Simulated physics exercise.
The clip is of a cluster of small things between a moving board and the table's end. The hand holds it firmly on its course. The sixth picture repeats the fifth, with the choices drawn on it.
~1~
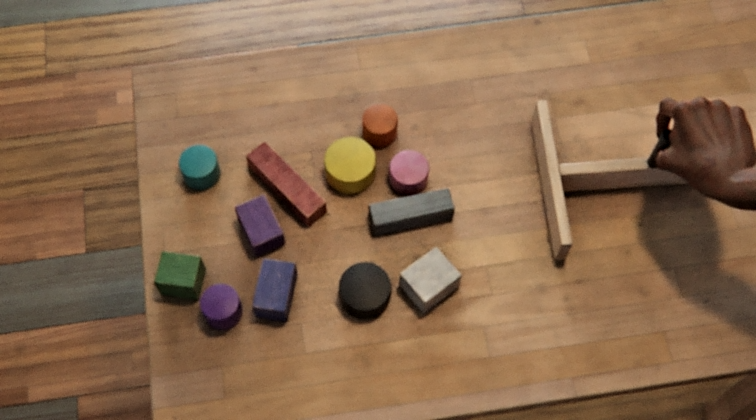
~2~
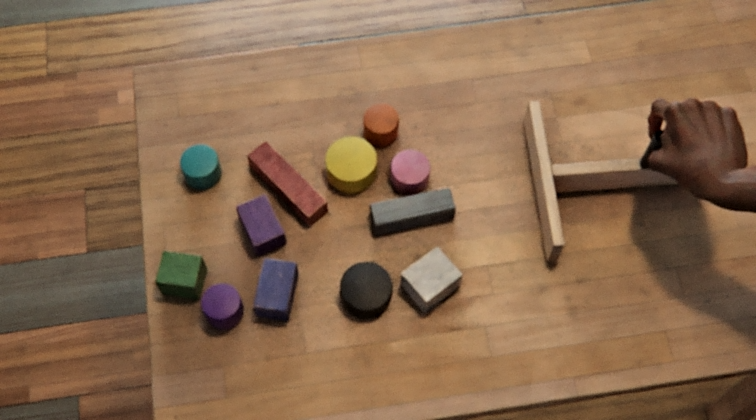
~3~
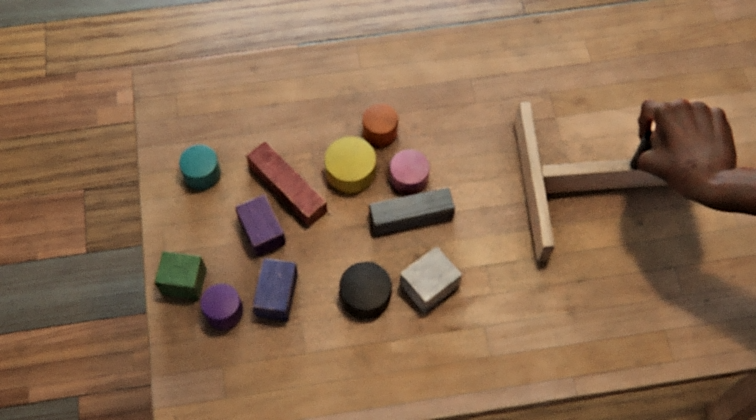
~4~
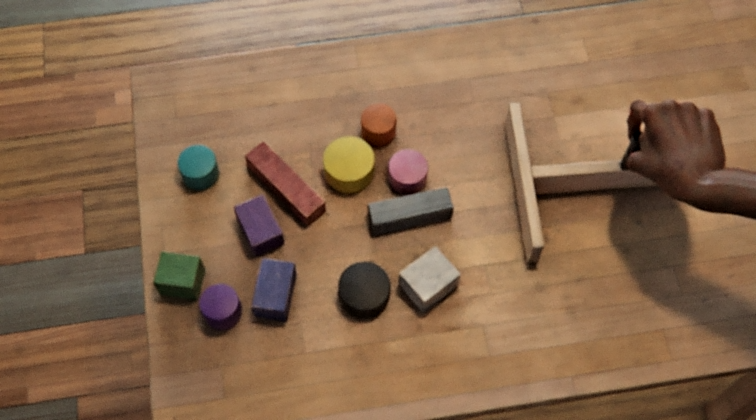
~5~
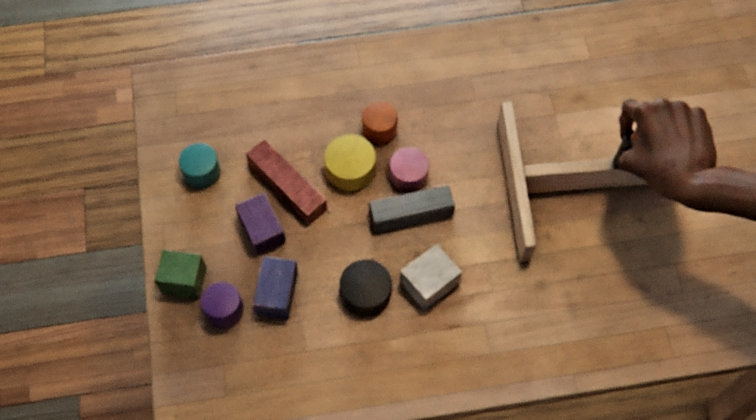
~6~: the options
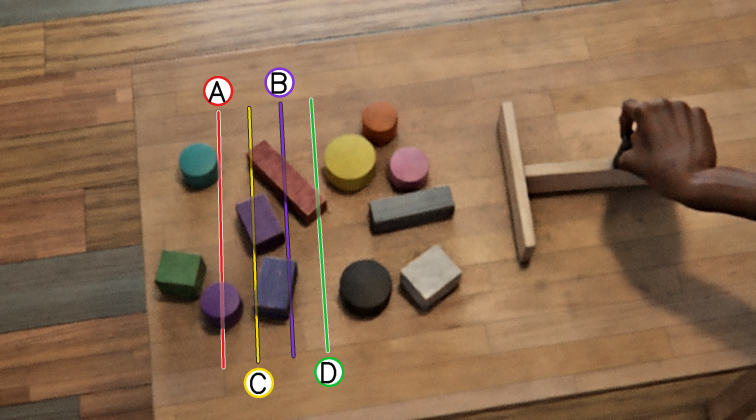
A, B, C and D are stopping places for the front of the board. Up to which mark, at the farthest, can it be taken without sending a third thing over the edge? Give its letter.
As far as mark A.
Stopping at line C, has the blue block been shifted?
Yes.
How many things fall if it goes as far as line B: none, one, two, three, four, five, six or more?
By then, none.
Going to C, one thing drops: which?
It is the purple block.
On the copy, A at (221, 232); B at (287, 222); C at (253, 227); D at (319, 217).
On A. First, board (413, 187); white block (399, 291); black tin (342, 296).
Then, board (306, 202); purple block (186, 228); turquoise tin (193, 165).
Finally, board (221, 214); purple block over the edge; turquoise tin over the edge; two fallen.
By contrast, B is within the limit but short; C is within the limit but short; D is within the limit but short.
